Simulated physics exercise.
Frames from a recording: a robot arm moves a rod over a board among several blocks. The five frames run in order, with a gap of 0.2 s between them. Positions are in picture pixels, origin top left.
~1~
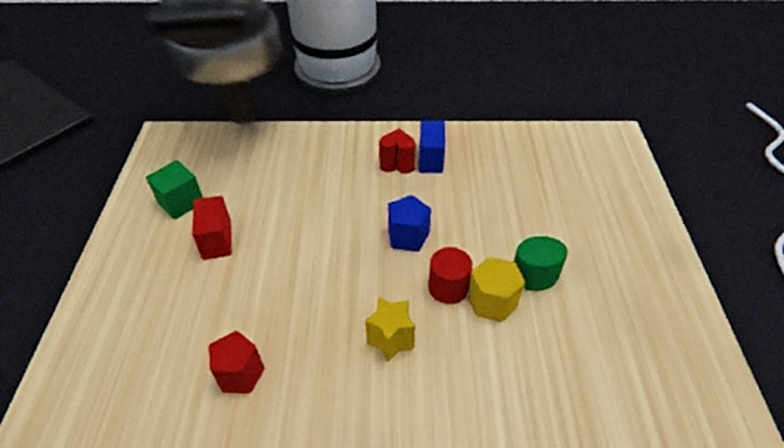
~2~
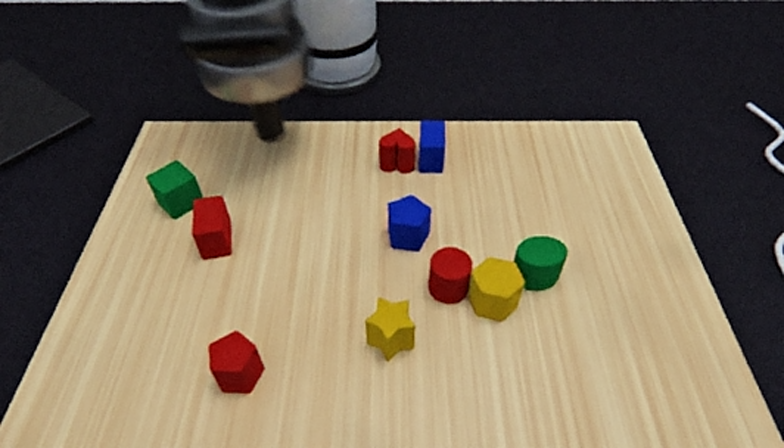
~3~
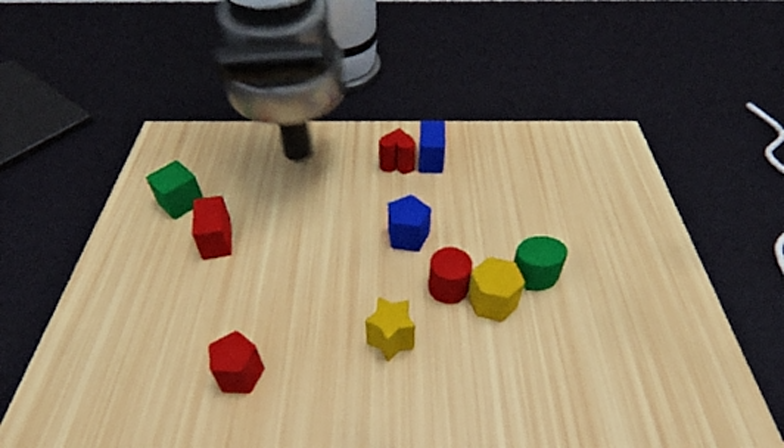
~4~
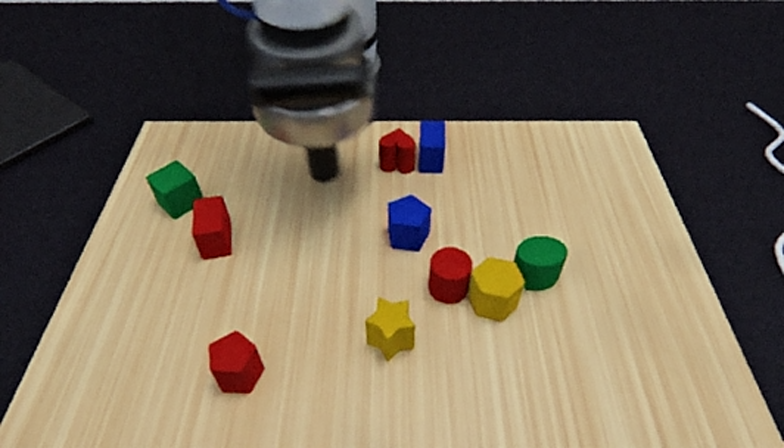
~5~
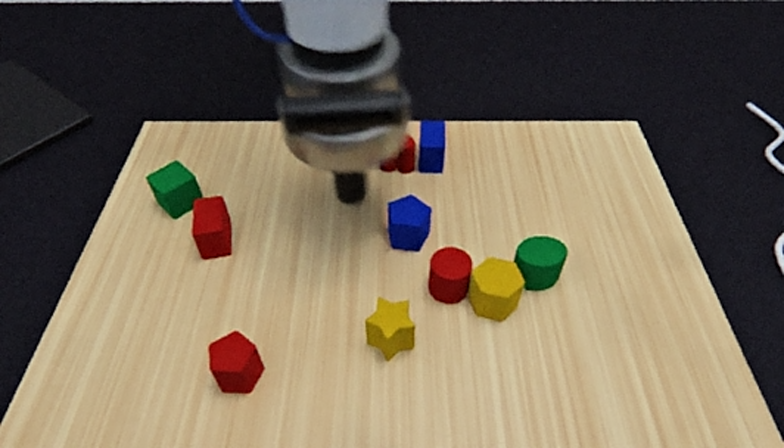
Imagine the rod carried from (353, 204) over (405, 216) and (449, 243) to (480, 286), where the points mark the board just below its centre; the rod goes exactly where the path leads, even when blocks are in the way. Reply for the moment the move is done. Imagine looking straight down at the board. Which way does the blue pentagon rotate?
From above, the blue pentagon will be seen to turn clockwise.
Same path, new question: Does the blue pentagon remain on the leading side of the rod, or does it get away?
Slid off.
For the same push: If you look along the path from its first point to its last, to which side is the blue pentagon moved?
Its sideways move is to the right.
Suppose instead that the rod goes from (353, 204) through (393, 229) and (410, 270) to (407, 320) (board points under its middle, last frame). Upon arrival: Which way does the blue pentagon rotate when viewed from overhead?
It rotates counterclockwise.
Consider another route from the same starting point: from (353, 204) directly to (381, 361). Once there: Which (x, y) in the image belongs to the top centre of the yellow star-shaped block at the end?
The point I'd pick in the picture is (416, 356).
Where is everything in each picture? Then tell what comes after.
In the first frame, rod's lower end (243, 117); blue pentagon (409, 210); red circular block (451, 262); yellow six-sided block (498, 276); green oval block (543, 250).
In the second frame, rod (271, 134); blocks still.
In the third frame, rod (298, 153); blocks still.
In the fourth frame, rod (325, 173); blocks still.
In the fifth frame, rod (352, 195); blue pentagon (409, 210); red circular block (451, 262); yellow six-sided block (498, 276); green oval block (543, 250).
On the path given first. One third of the way, rod (405, 207); blue pentagon (415, 215), turned 15° clockwise.
Two thirds of the way, rod (450, 234); blue pentagon (424, 236), turned 65° clockwise; red circular block (451, 267).
At the end, rod (482, 277); blue pentagon (424, 238), turned 75° clockwise; red circular block (450, 275); yellow six-sided block (509, 292); green oval block still.
